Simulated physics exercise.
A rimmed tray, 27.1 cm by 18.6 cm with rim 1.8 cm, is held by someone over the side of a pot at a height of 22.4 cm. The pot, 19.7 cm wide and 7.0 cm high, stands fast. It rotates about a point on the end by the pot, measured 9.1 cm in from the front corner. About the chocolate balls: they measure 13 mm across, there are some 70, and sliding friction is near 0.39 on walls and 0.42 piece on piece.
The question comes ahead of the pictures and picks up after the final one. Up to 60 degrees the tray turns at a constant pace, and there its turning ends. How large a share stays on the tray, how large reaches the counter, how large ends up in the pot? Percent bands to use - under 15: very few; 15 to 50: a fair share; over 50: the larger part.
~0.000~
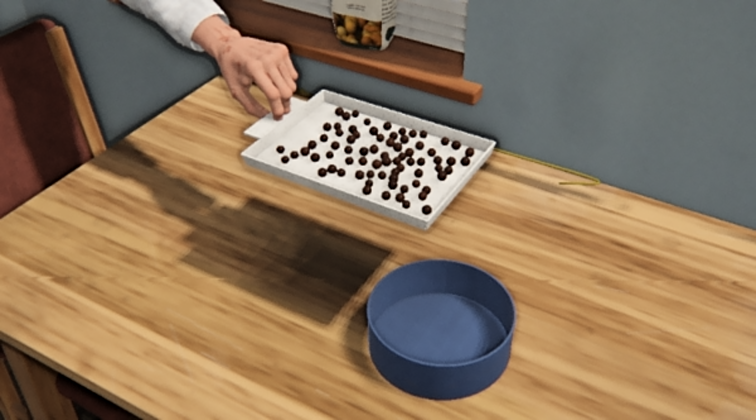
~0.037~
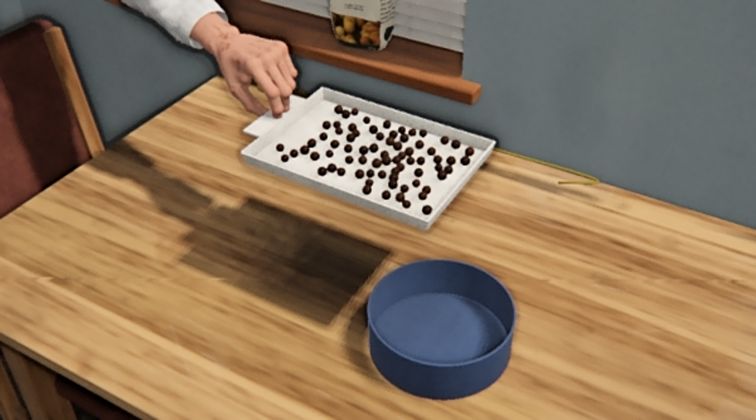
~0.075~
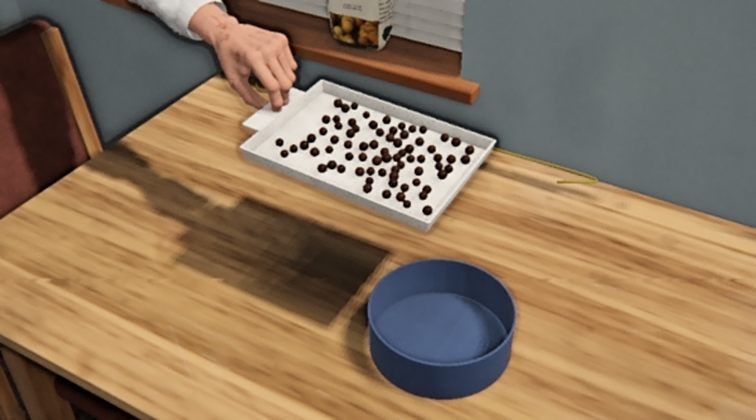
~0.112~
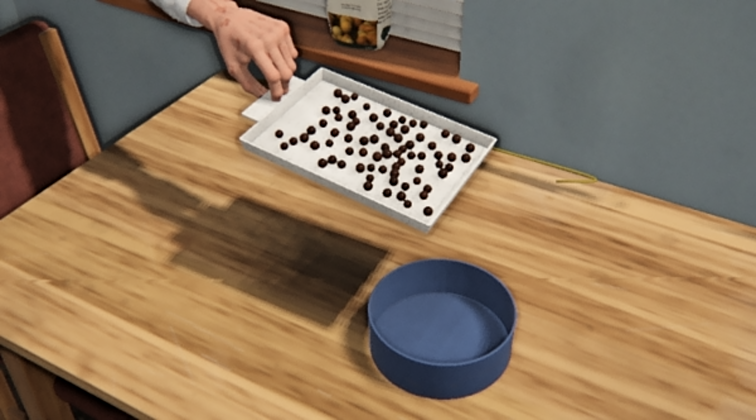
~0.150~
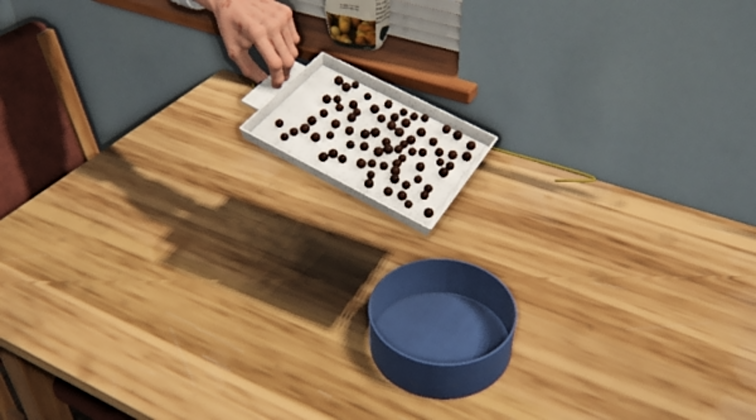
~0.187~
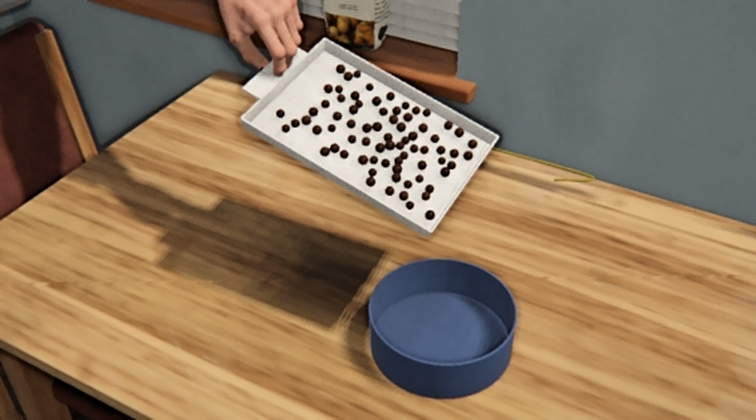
Left on the tray - the larger part, counter - very few, pot - a fair share.
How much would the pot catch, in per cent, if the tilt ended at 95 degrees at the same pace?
Around 100 in a hundred.
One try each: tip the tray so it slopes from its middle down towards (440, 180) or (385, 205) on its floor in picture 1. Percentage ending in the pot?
Approximately 10 percent, then 35 percent.
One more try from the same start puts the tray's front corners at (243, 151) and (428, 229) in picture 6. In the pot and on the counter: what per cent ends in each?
Pot 0, counter 5.
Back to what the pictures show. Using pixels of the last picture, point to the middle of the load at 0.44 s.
By then the middle of the load sits around (430, 175).
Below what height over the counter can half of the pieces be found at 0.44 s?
Roughly 26 centimetres, give or take.
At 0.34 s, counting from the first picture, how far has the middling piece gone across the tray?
Displacement on the tray: About 3 cm.
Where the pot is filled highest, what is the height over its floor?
Close to 1.5 cm up.
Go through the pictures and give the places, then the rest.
Tray tilt 0 degrees, front corners at (246, 153) and (426, 218); middle of the pieces at (385, 156); pot at (441, 309), in the first frame.
Tray tilt 1 degrees, front corners at (245, 152) and (427, 218); middle of the pieces at (385, 155), in the second frame.
Tray tilt 4 degrees, front corners at (245, 146) and (427, 220), lowest corner right front; middle of the pieces at (385, 152), in the third frame.
Tray tilt 8 degrees, front corners at (244, 138) and (428, 222), lowest corner right front; middle of the pieces at (385, 148), in the fourth frame.
Tray tilt 13 degrees, front corners at (244, 127) and (429, 225), lowest corner right front; middle of the pieces at (386, 142), in the fifth frame.
Tray tilt 19 degrees, front corners at (245, 118) and (430, 228), lowest corner right front; middle of the pieces at (388, 137); pot at (443, 308). The tray's pace is about 150 degrees a second, in the sixth frame.
Then, at 0.34 s, tilt 42 degrees; the tray holds 100 %, the pot 0 %.
Then, at 0.44 s, tilt 56 degrees; the tray holds 100 %, the pot 0 %.
After 0.67 s, tilt 60 degrees; the tray holds 80 %, the pot 0 %.
By 1.8 s all is still; tray 65 %, counter 5 %, pot 30 %.
